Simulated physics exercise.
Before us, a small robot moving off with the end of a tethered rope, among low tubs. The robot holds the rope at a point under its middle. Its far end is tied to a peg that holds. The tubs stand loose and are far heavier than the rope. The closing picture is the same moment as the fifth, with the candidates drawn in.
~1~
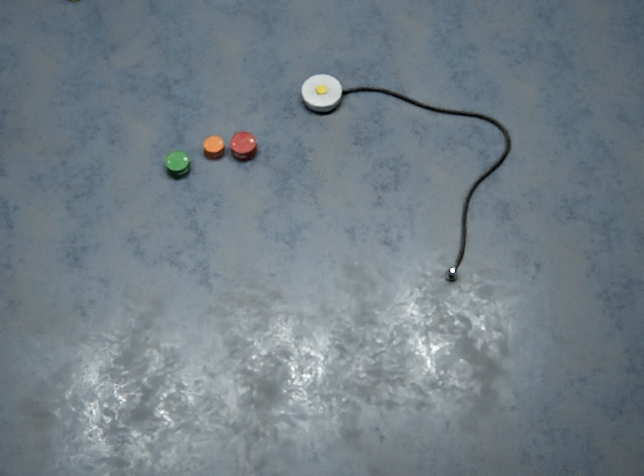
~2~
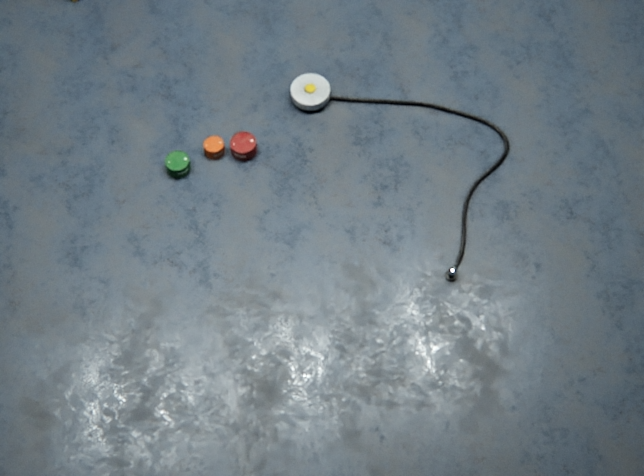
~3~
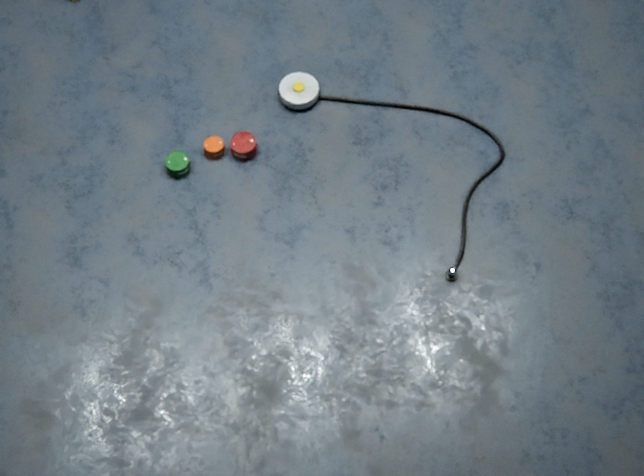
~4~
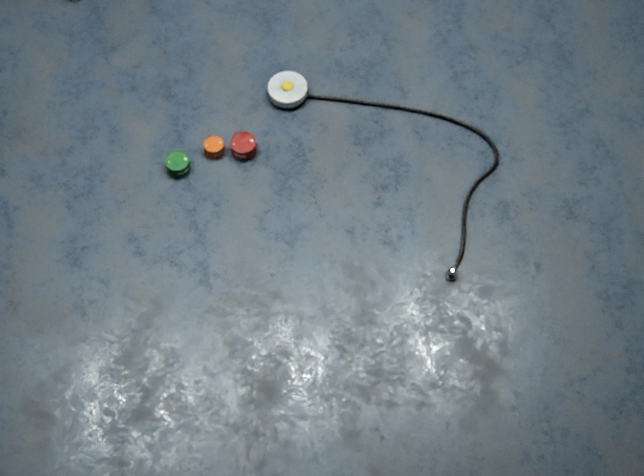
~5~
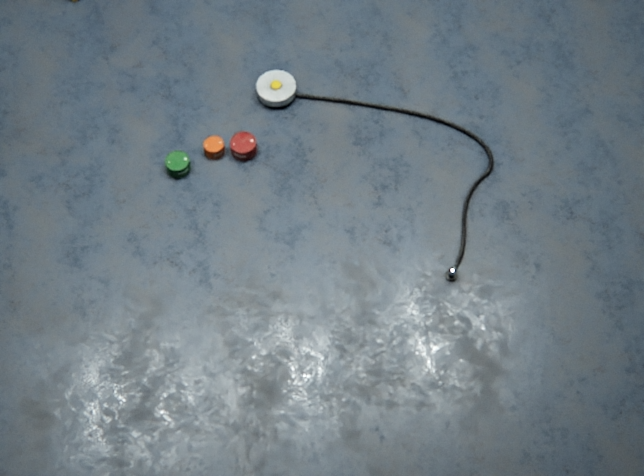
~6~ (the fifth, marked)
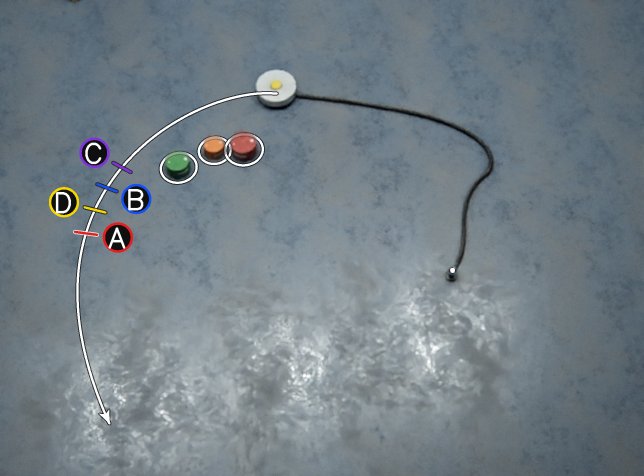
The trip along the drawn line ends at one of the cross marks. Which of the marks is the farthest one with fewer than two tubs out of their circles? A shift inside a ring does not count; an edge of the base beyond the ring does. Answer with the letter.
No farther than C.
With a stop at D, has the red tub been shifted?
By then, yes.
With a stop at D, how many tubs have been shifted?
Three.
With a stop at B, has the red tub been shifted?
By then, yes.
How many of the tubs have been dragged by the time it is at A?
Three.
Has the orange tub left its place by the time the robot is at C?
No.
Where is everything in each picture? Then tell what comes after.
In the first picture, orange tub (214, 147); red tub (244, 146); green tub (178, 164).
In the second picture, robot (310, 93); peg (452, 272).
In the third picture, robot (299, 92); red tub (244, 146).
In the fourth picture, robot (288, 90); peg (452, 272).
In the fifth picture, robot (276, 89); red tub (244, 146); green tub (178, 164); peg (452, 272).
On the copy, A at (86, 233); B at (107, 188); C at (122, 167); D at (95, 210); the route from (277, 94) via (96, 207) to (109, 424).
On C. First, robot (215, 99).
Then, robot (159, 128).
Finally, robot (121, 163); none over the rings.
By contrast, A has three over the rings; B has two over the rings; D has three over the rings.
